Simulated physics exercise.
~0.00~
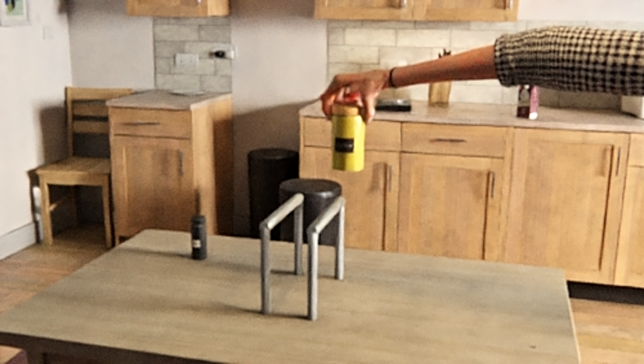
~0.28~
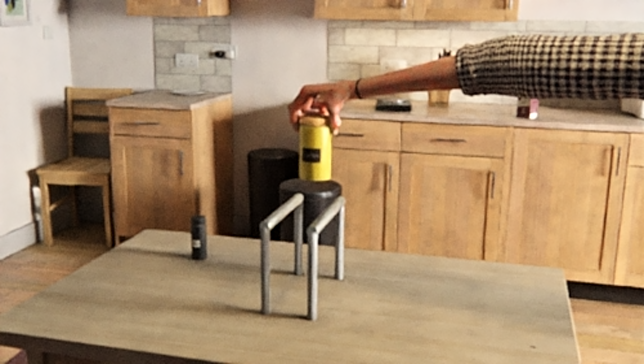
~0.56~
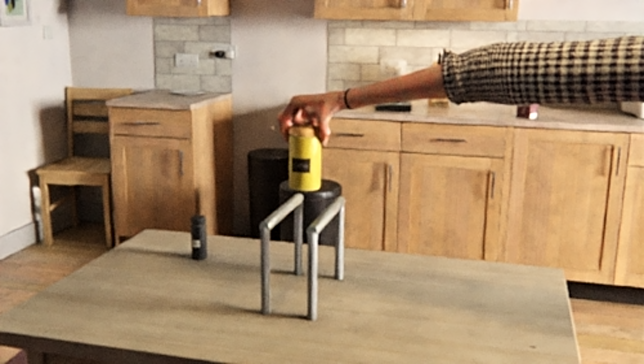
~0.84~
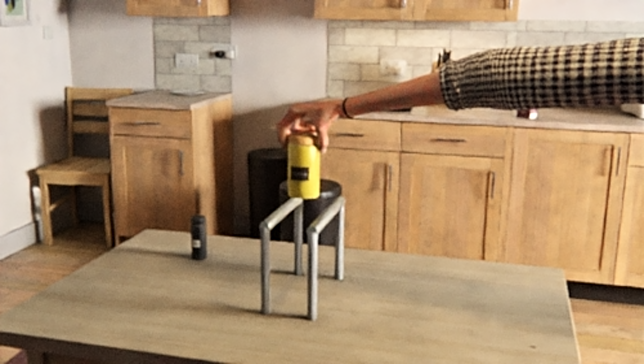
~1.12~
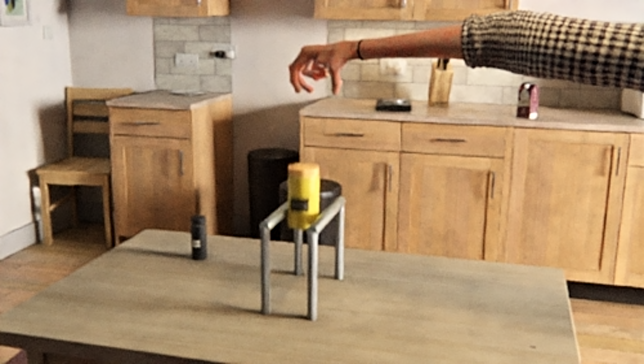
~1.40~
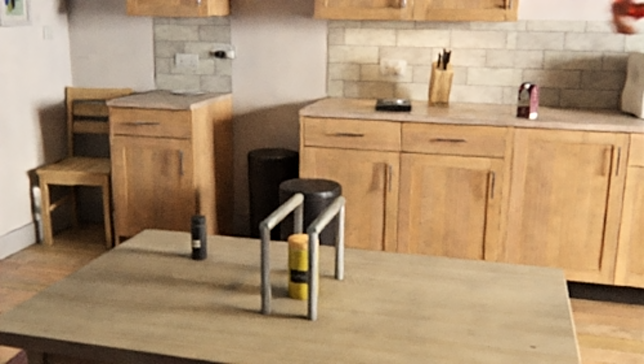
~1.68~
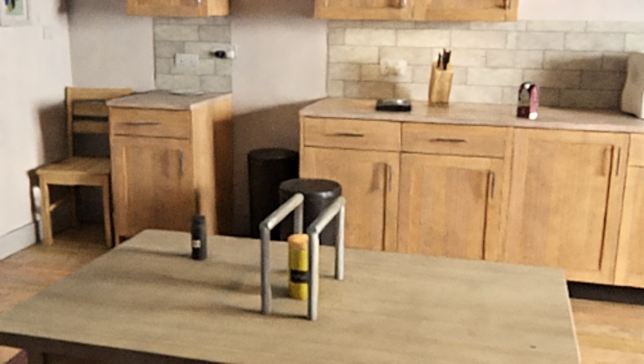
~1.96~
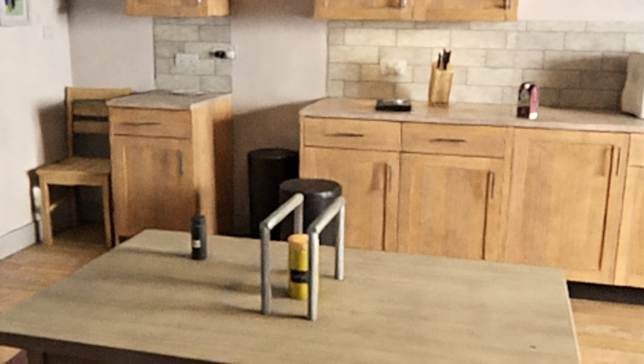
An arm in a checkered sleeve reaches in from the right, holding a yellow jar above a wooden table in a kitchen, seen from a still, slightly raised view. On the table stand a grey metal frame with two parallel rails and, to its left, a small black shaker; wooden cabinets line the back. The hand carries the jar left and lowers it over the gap between the rails. The fingers open and draw back, and the jar drops through, staying upright. It ends standing on the table between the legs, while the shaker never moves.
